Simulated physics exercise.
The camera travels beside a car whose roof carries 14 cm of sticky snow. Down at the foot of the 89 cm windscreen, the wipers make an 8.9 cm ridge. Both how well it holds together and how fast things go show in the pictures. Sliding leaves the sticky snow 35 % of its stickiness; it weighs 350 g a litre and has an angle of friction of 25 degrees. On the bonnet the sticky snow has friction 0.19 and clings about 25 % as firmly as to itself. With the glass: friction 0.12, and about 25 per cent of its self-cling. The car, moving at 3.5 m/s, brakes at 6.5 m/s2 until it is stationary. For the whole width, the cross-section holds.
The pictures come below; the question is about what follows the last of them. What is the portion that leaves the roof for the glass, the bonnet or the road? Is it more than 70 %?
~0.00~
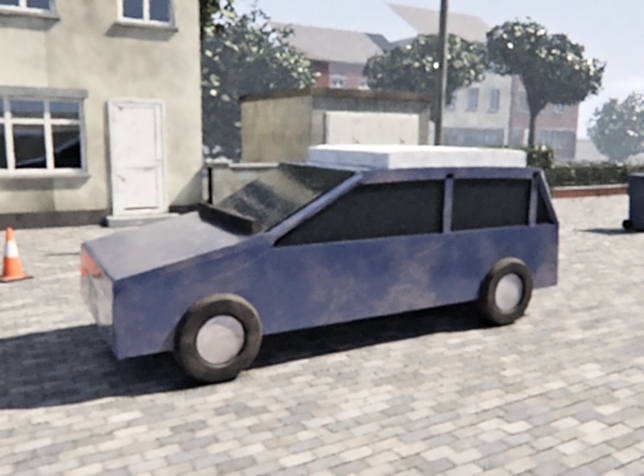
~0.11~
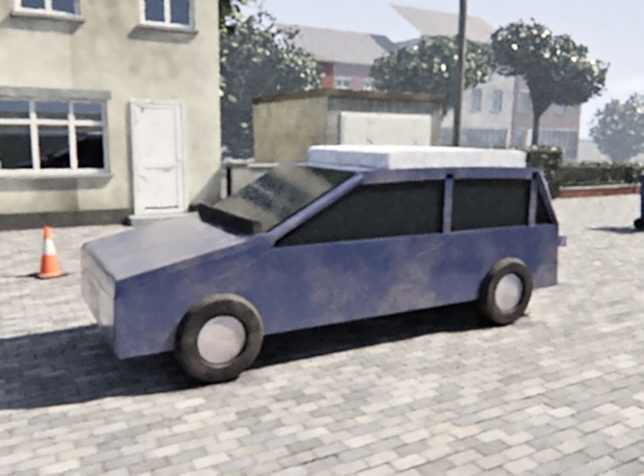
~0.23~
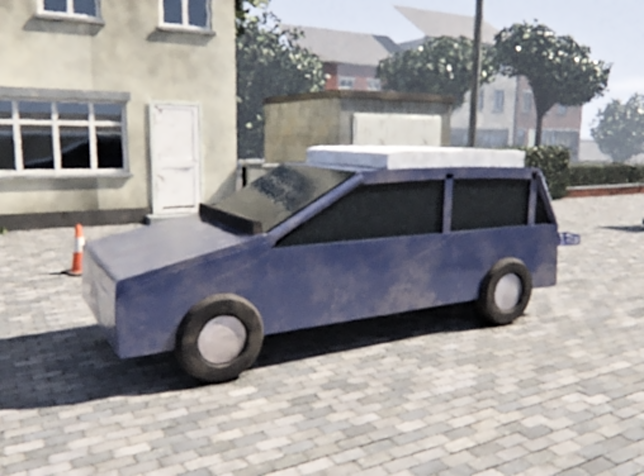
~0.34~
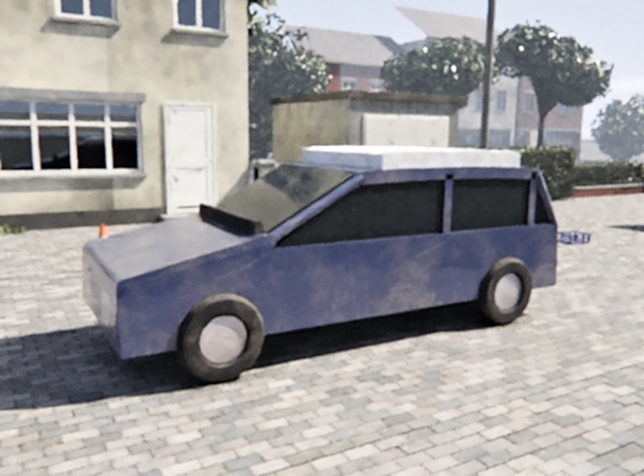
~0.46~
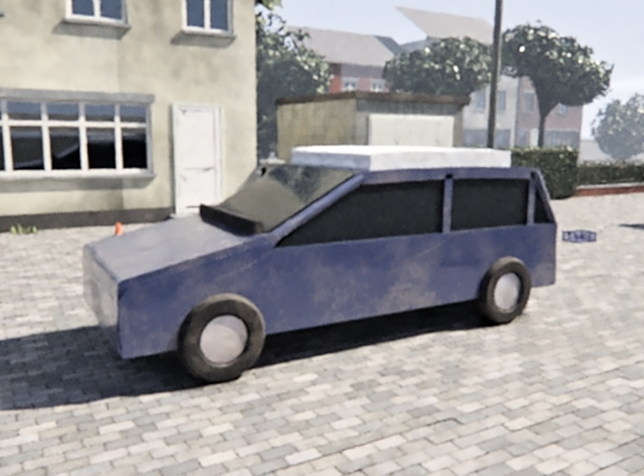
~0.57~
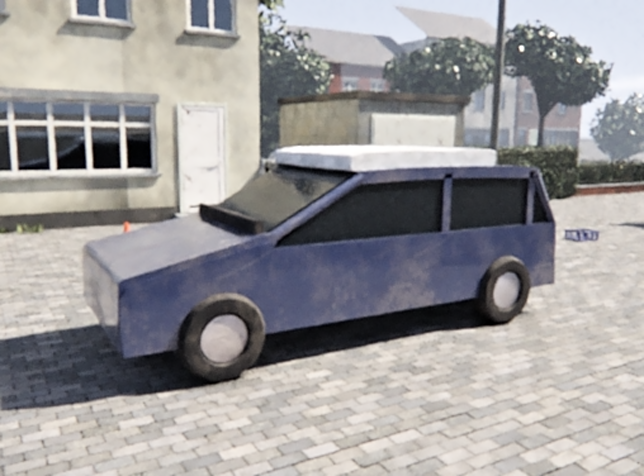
Yes.
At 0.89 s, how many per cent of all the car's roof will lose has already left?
Around 50 per cent.
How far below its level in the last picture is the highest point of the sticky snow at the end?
Around 30 centimetres, give or take.
After 0.89 s, 53 % of the snow is on the roof, 47 % on the glass, 1 % on the bonnet and none has gone off the nose.
After 1.27 s, 13 % of the snow is on the roof, 54 % on the glass, 33 % on the bonnet and none has gone off the nose.
After 1.66 s, none of the snow is on the roof, 40 % on the glass, 59 % on the bonnet and 1 % has gone off the nose.
After 2.04 s, none of the snow is on the roof, 28 % on the glass, 54 % on the bonnet and 18 % has gone off the nose.
After 3.50 s, at the end, none of the snow is on the roof, 27 % on the glass, 16 % on the bonnet and 57 % has gone off the nose.
